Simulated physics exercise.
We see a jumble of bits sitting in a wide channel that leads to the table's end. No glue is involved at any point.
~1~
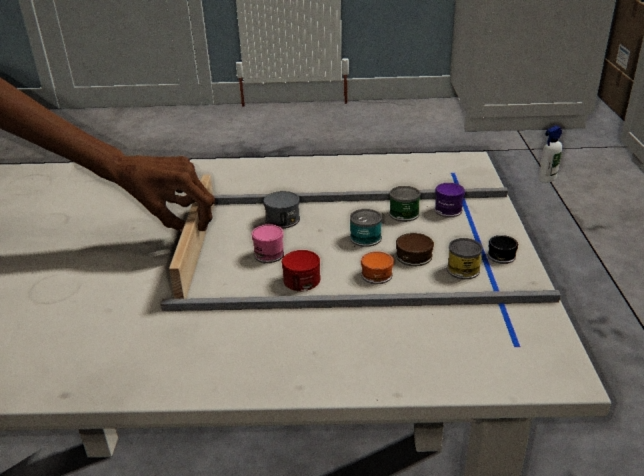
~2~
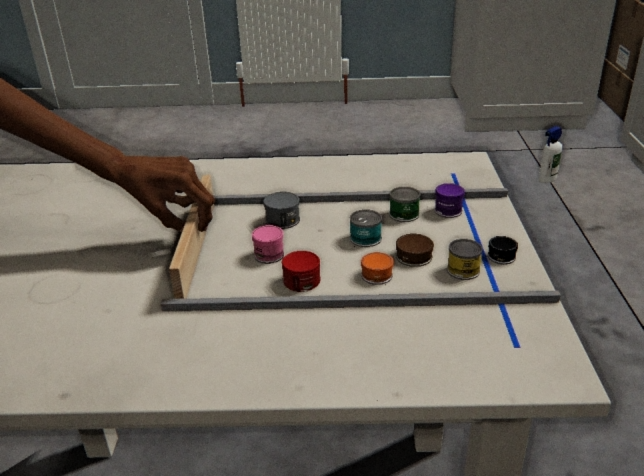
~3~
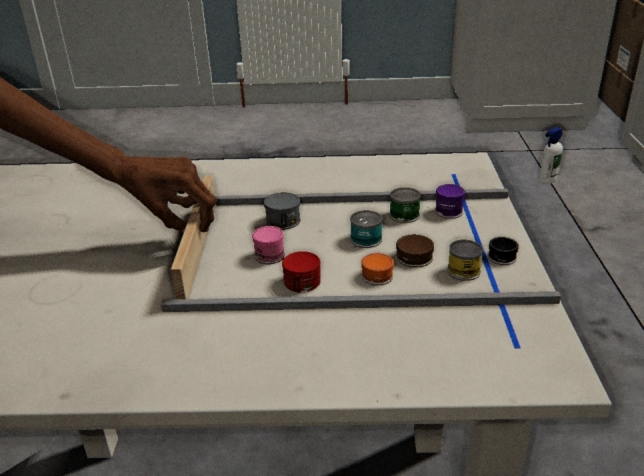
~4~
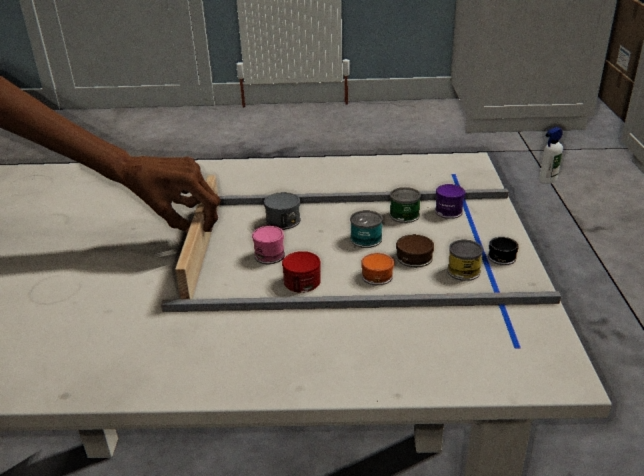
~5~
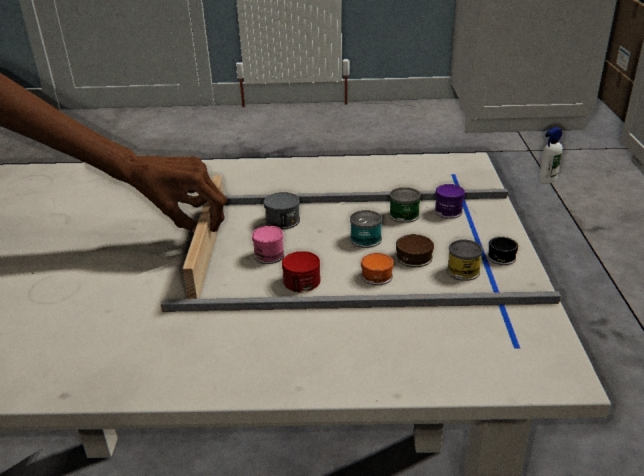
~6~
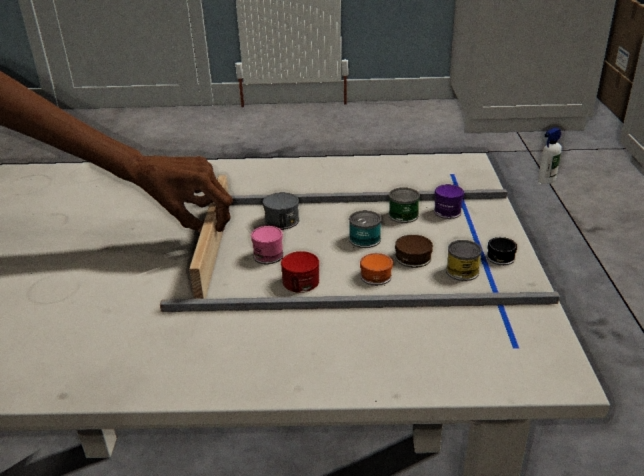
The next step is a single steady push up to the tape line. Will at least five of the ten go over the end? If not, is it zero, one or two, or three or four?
The sweep knocks three or four off.
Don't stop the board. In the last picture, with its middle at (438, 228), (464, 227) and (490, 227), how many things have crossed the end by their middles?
Counts per position: 0 / 3 / 6.
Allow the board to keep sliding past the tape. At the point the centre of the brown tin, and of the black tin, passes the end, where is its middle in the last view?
Roughly at (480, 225) and roughly at (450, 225).
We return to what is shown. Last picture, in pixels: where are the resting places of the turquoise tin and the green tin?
Around (491, 225), then around (513, 200).
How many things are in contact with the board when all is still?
Looks like 4 of them, all told.
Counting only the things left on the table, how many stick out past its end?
I get 3.
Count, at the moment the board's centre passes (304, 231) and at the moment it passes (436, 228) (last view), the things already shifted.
By the first moment it's 3, by the second it's 10.
Soon after, none off yet; black tin at rest near (502, 251); purple tin at rest near (449, 201); yellow pot at rest near (464, 260).
After that, none off yet; black tin displaced about its own width near (523, 246); purple tin displaced well along near (497, 195); yellow pot displaced well along near (517, 256).
In the end, the number that fall off is three or four; gone, yellow pot, purple tin and black tin.
